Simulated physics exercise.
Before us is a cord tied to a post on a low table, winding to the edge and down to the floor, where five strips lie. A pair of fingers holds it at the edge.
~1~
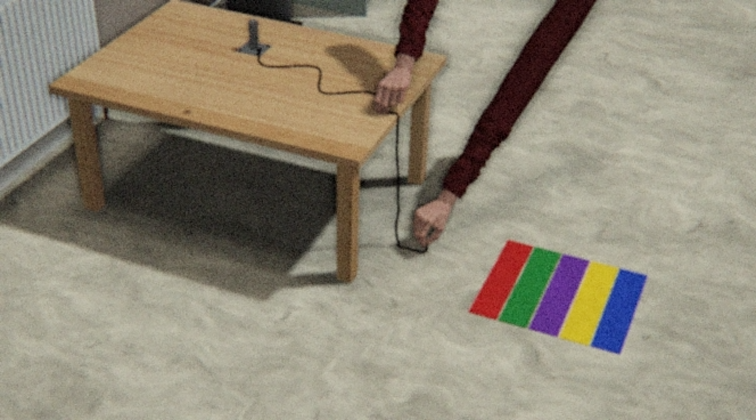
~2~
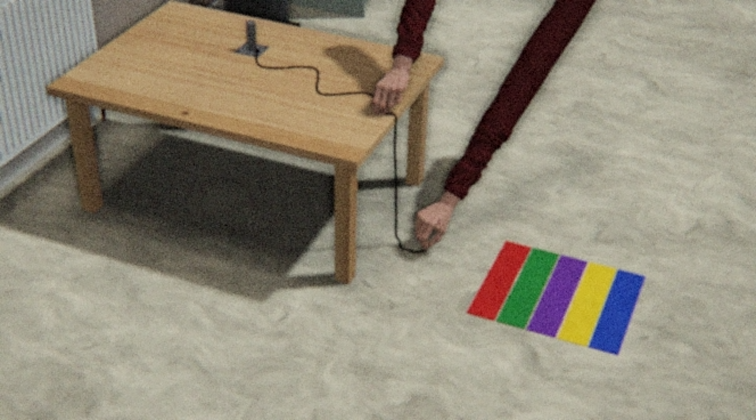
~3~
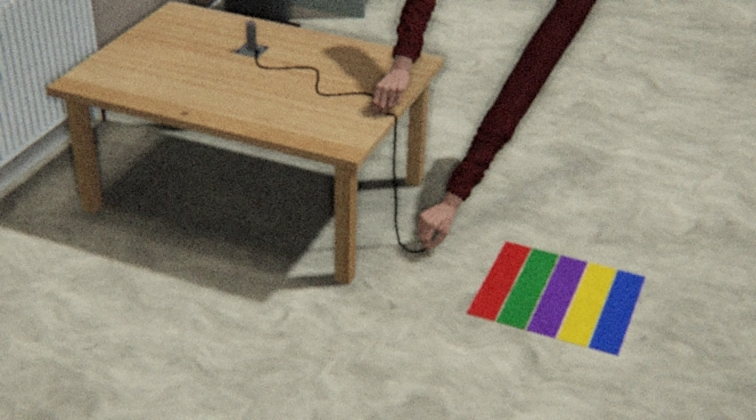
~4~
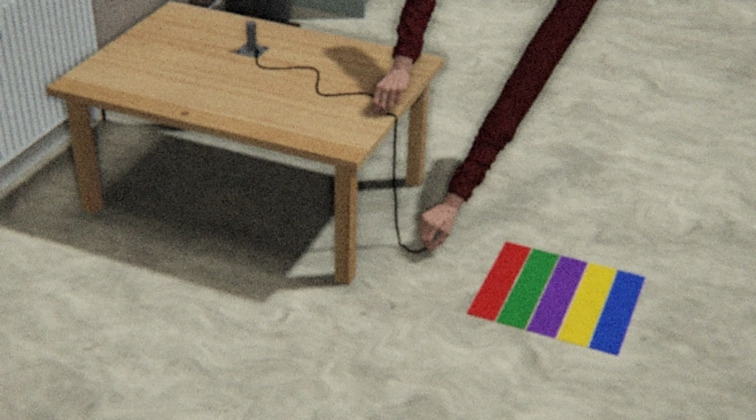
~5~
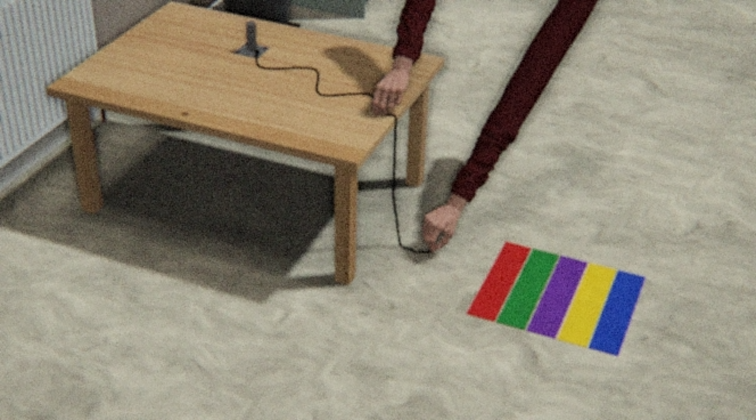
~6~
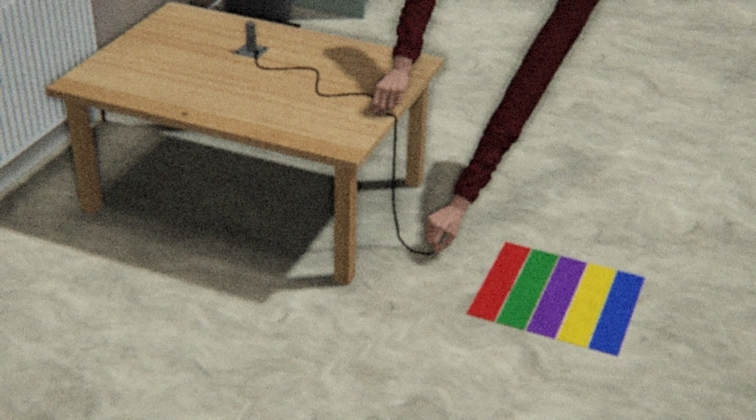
Hand at floor level drawing a dark cord's end slightly right toward coloured strips while another hand pins it at the table edge.
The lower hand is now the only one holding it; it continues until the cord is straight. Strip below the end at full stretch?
Yellow.
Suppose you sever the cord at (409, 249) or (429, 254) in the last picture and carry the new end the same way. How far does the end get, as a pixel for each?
It would be at (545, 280) in the first case and at (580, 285) in the second.
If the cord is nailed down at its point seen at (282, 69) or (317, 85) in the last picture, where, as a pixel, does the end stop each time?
In order of the tries, close to (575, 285) and close to (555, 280).
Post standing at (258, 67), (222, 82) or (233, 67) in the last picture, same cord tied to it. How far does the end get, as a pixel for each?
Results per try: (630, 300); (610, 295); (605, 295).
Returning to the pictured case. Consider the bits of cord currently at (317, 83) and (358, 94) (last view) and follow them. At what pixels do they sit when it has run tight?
Well, the first one sits at (348, 89), and the second one sits at (399, 110).
A little later, end near (544, 277); over green.
Next, end near (576, 286); over yellow.
When it is tight, end near (596, 291); over yellow. It gets as far as the yellow strip.
